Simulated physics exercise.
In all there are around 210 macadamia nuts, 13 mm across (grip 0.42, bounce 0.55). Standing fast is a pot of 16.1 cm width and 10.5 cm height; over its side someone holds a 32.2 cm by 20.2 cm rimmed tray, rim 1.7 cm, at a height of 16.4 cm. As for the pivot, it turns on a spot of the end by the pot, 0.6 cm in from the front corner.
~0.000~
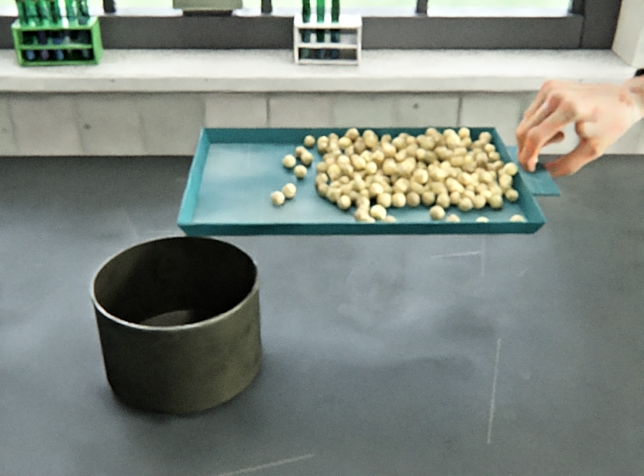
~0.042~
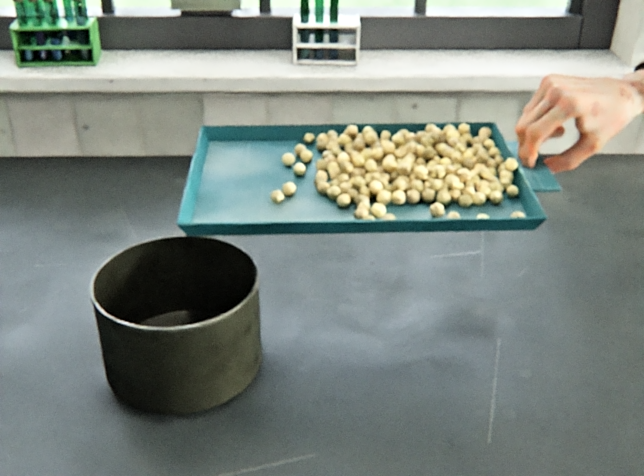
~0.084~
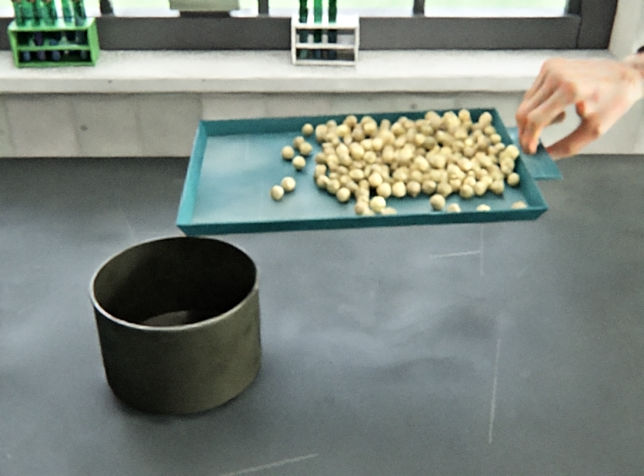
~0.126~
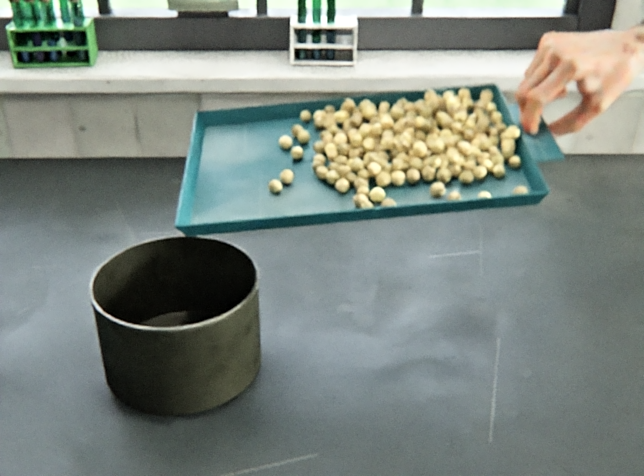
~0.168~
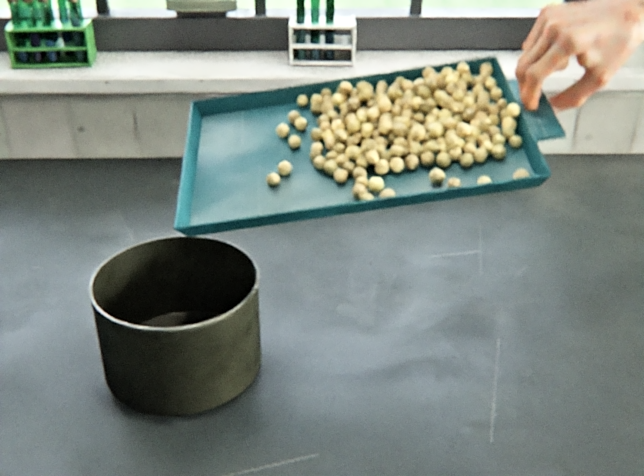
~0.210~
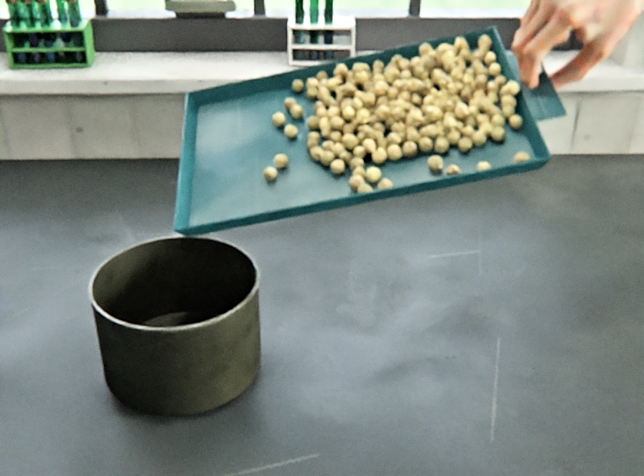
We see a hand holding the right end of a teal rimmed tray of round, pale nuts above a dark pot, then raising that end so the tray slants down to the left while the nuts stay bunched toward the right.
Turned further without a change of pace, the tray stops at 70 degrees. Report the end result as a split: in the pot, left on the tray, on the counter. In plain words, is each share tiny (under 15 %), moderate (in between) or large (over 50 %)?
Pot: Moderate; tray: Tiny; counter: Large.
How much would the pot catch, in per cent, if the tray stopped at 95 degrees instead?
Roughly 25 %.
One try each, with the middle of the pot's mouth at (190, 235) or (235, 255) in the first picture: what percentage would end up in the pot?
The shares would be near 0 and 0 per cent respectively.
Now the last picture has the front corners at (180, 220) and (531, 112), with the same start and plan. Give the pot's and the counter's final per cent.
Pot 30; counter 70.
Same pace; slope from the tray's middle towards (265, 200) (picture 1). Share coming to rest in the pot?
Something like 40 per cent of the pieces.
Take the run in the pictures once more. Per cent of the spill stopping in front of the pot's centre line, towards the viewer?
About 100 percent of the spill.
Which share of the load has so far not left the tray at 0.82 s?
About 5%.
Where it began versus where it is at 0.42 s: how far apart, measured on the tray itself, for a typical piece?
About 4 cm.
After 0.42 s, tilt 46 degrees; the tray holds 100 %, the pot 0 %.
After 0.56 s, tilt 63 degrees; the tray holds 95 %, the pot 0 %.
After 0.82 s, tilt 70 degrees; the tray holds 5 %, the pot 20 %.
In the end, at 2.1 s, pot 25 %, tray 0 %, counter 75 %.
